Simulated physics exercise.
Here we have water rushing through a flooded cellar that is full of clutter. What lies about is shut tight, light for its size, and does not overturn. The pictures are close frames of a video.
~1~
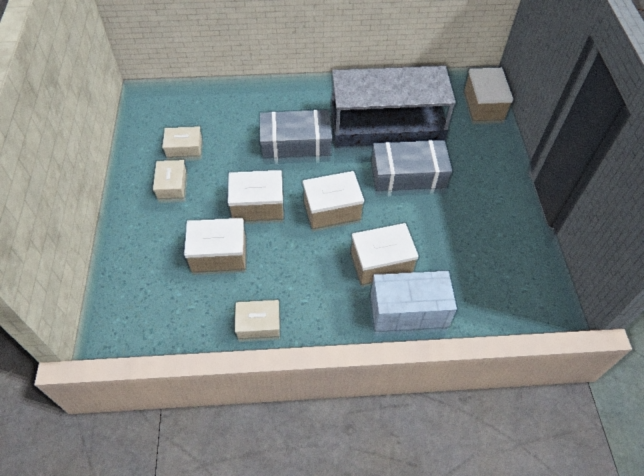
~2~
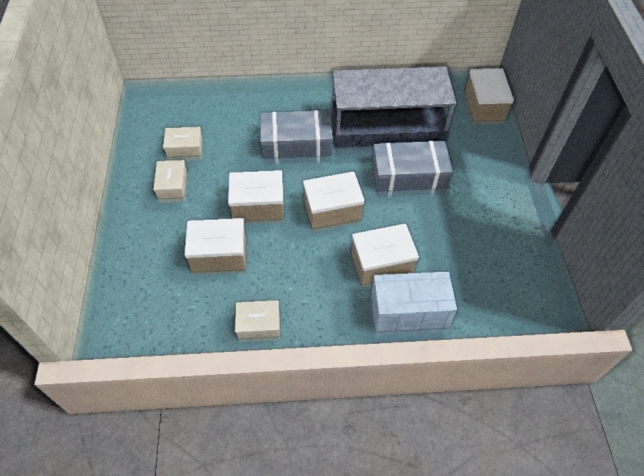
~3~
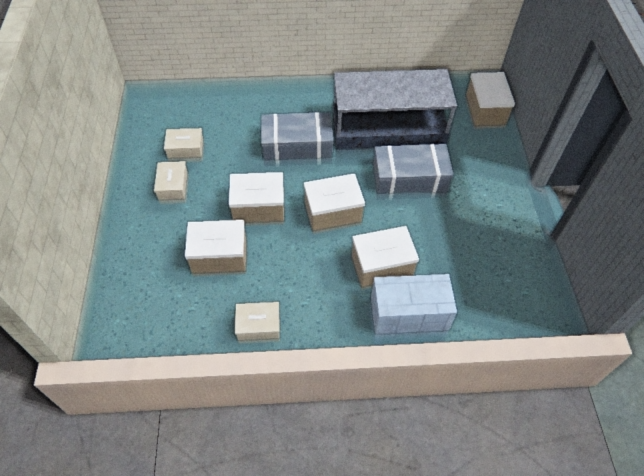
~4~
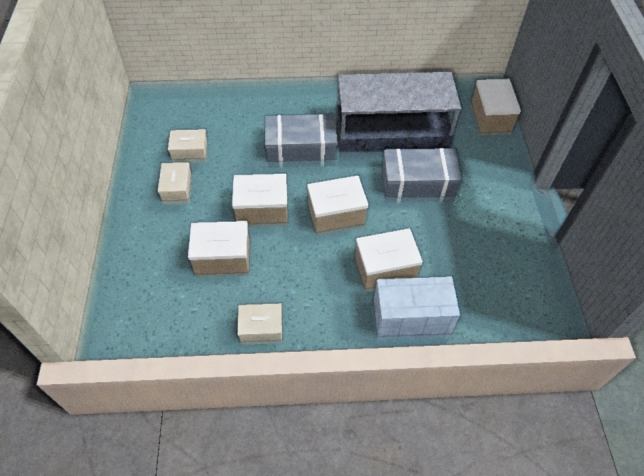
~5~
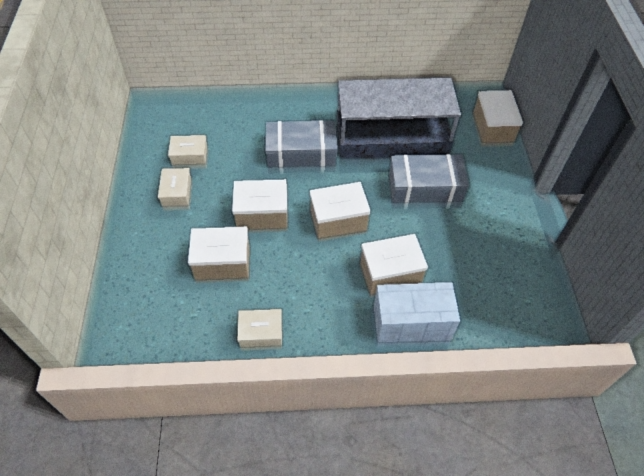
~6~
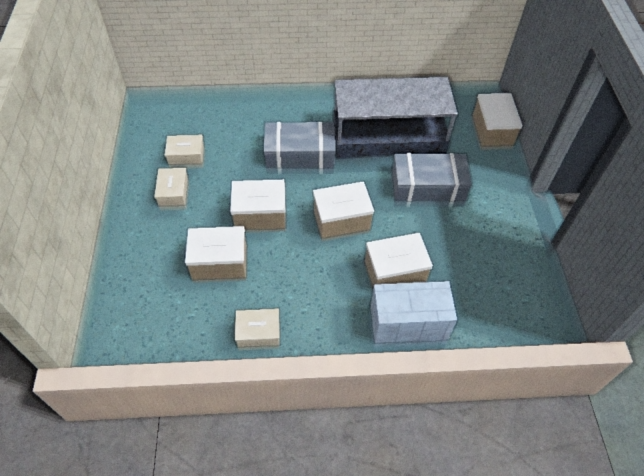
Teal water flooding a brick-walled cellar as a doorway opens at right, then strapped trunks and pale boxes drifting slightly among the clutter.
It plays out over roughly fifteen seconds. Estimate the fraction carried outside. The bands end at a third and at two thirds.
That comes to one to two thirds.
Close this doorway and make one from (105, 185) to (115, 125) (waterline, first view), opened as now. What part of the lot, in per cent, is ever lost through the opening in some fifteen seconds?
About 60 per cent.
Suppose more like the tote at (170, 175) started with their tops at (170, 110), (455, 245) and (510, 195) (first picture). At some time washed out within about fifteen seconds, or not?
In turn: Inside, out, through.
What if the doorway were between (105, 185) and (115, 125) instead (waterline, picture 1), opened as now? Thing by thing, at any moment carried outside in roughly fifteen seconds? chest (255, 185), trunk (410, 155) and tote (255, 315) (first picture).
In that order: Through, kept in, left behind.
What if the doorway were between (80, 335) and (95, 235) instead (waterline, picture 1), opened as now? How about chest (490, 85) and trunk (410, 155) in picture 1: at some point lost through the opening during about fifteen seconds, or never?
As listed: Still in, no.
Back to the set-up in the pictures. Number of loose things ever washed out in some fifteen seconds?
I count 4.
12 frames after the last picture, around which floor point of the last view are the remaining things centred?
Roughly at (335, 234).
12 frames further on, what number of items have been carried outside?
I count 1.
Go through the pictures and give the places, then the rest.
A chest at (491, 84), afloat; a trunk at (412, 157), afloat; 0 of 10 have shifted, in the first frame.
A chest at (492, 84) floats; a trunk at (413, 158), afloat; 0 of 10 have shifted, in the second frame.
A chest at (493, 88), afloat; a trunk at (414, 161), afloat; 0 of 10 have shifted, in the third frame.
A chest at (499, 95) floats, close to its start; a trunk at (422, 164) floats, close to its start; 2 of 10 have shifted, in the fourth frame.
A chest at (501, 106) floats, close to its start; a trunk at (430, 170), afloat, close to its start; 3 of 10 have shifted, in the fifth frame.
A chest at (500, 109), afloat, close to its start; a trunk at (433, 169), afloat, close to its start; 4 of 10 have shifted, in the sixth frame.
A moment on, 0 of 10 are out; 10 afloat.
Next, 1 of 10 are out; 9 afloat.
Later, 3 of 10 are out; 7 afloat.
In the end, 4 of 10 are out; 6 afloat.
